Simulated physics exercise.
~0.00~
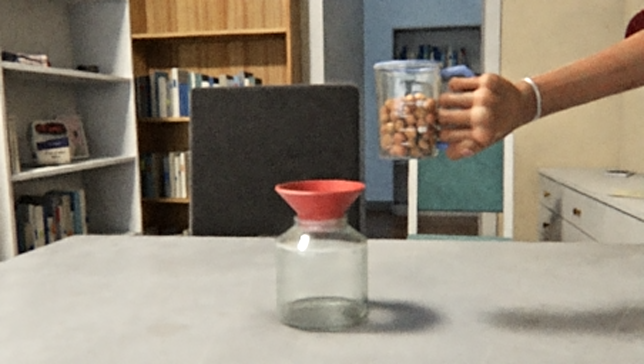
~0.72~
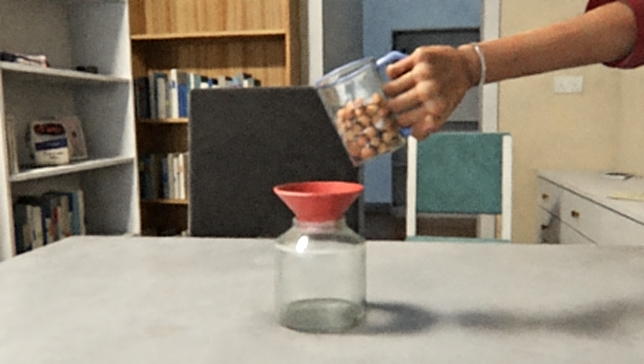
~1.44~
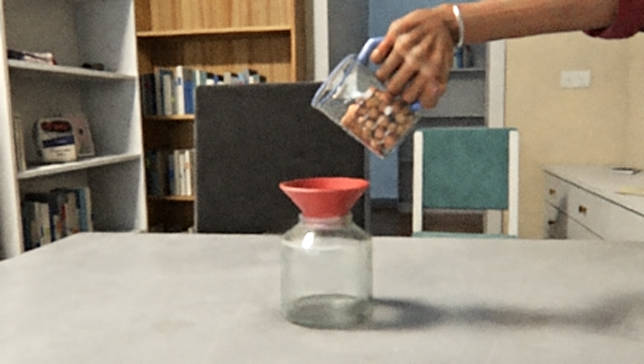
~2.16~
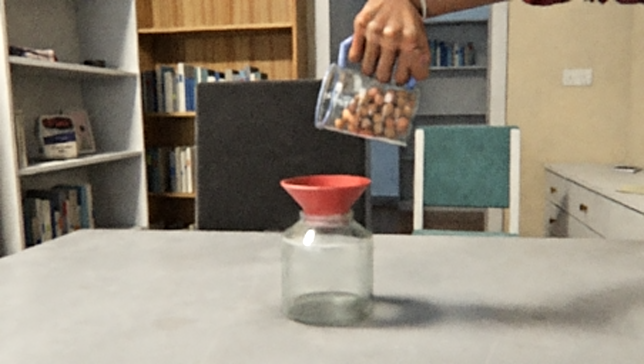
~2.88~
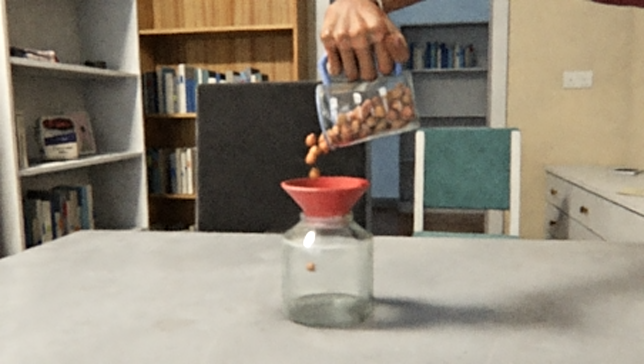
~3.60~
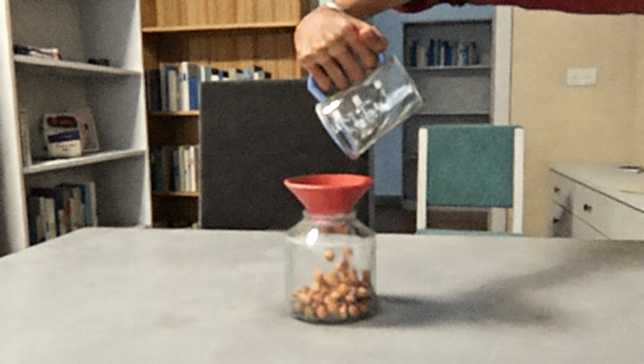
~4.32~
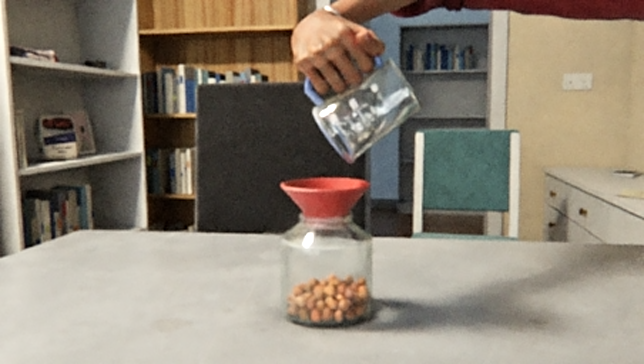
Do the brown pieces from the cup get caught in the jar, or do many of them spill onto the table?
They get caught in the jar. The pieces drop through the red funnel and settle at the bottom, leaving the cup and funnel empty and the table around the jar clear.
A clear measuring cup of small brown nut-like pieces, held by a hand from the right, moves left above a glass jar with a red funnel and tips further until they pour through, leaving the cup empty and the pieces heaped in the jar, with none on the table.
